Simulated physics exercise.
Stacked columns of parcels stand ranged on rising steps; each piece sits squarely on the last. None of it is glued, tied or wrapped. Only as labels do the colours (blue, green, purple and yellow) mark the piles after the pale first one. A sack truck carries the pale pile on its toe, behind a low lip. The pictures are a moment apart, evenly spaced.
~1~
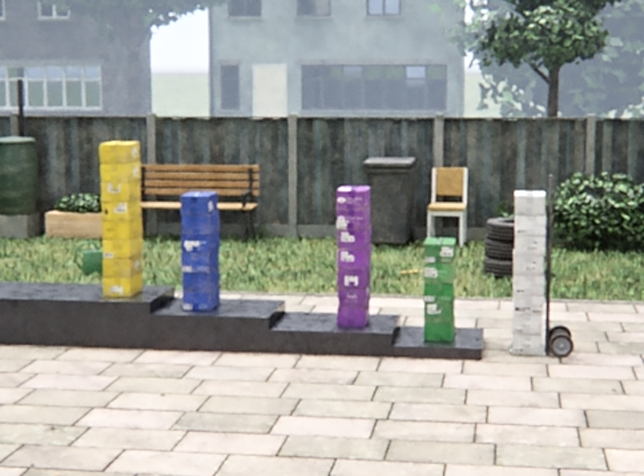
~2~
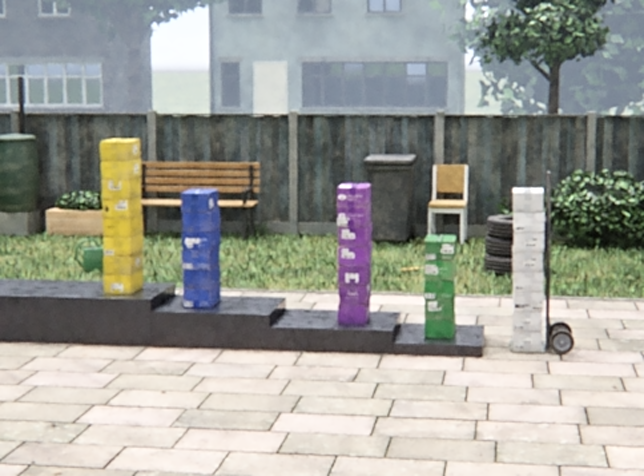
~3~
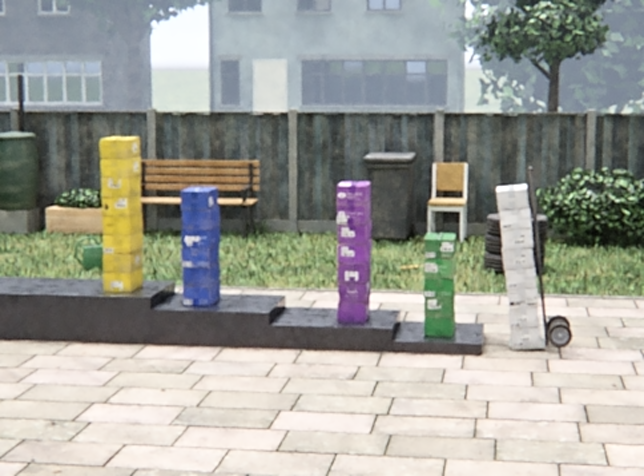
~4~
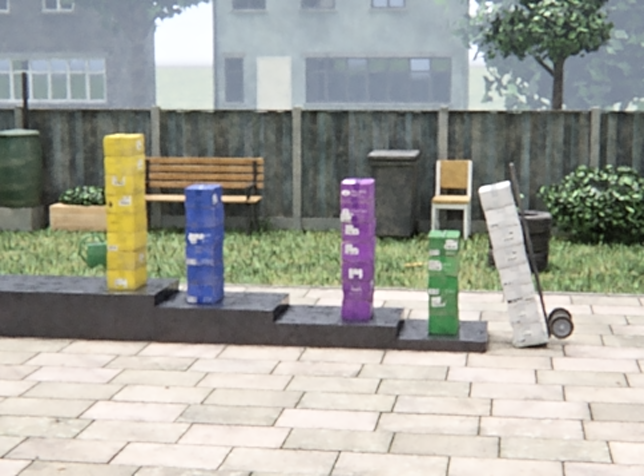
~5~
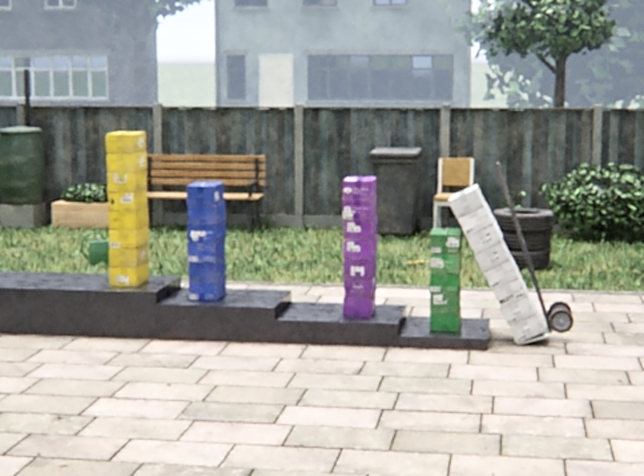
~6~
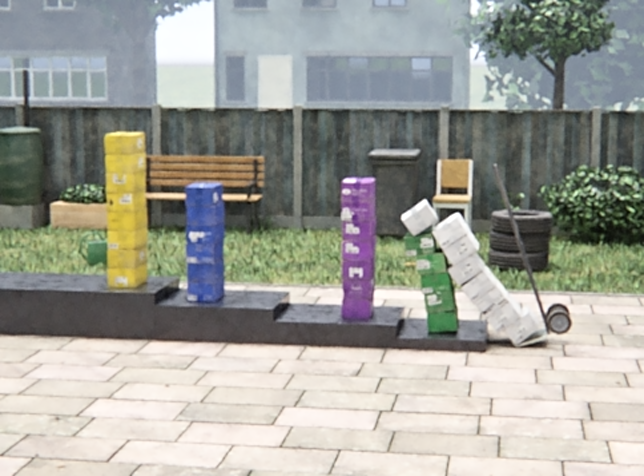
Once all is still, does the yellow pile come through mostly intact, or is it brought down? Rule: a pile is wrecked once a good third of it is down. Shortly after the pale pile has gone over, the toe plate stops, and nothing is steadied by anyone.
It comes through mostly intact.
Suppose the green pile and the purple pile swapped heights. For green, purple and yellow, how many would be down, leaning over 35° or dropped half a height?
The result reads green 6, then purple 5, then yellow 0.
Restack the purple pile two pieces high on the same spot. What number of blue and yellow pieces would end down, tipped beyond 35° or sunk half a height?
Pieces down at the end - blue: 0, yellow: 0.
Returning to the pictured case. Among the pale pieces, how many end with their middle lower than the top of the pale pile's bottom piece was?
Counting the pale pieces gives 1.
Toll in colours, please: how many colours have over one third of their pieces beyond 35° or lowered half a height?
Total: 2.
Soon after the last picture, 8 of the pale pile down; none of the 8 yellow parcels down (0 of 26 in all colours); top yellow parcel unmoved; top green parcel leaning clearly.
A little later, 8 of the pale pile down; none of the 8 yellow parcels down (5 of 26 in all colours); top yellow parcel unmoved; top green parcel leaning clearly, half its height lower.
Later still, 8 of the pale pile down; none of the 8 yellow parcels down (4 of 26 in all colours); top yellow parcel unmoved; top green parcel leaning well over, about its own height lower.
After that, 8 of the pale pile down; none of the 8 yellow parcels down (11 of 26 in all colours); top yellow parcel unmoved; top purple parcel leaning steeply, some three heights lower.
At rest, 8 of the pale pile down; none of the 8 yellow parcels down (11 of 26 in all colours); top yellow parcel unmoved; top green parcel leaning well over, some two heights lower. As the last picture would show them, middles, top yellow parcel near (125, 143), top green parcel near (362, 272).
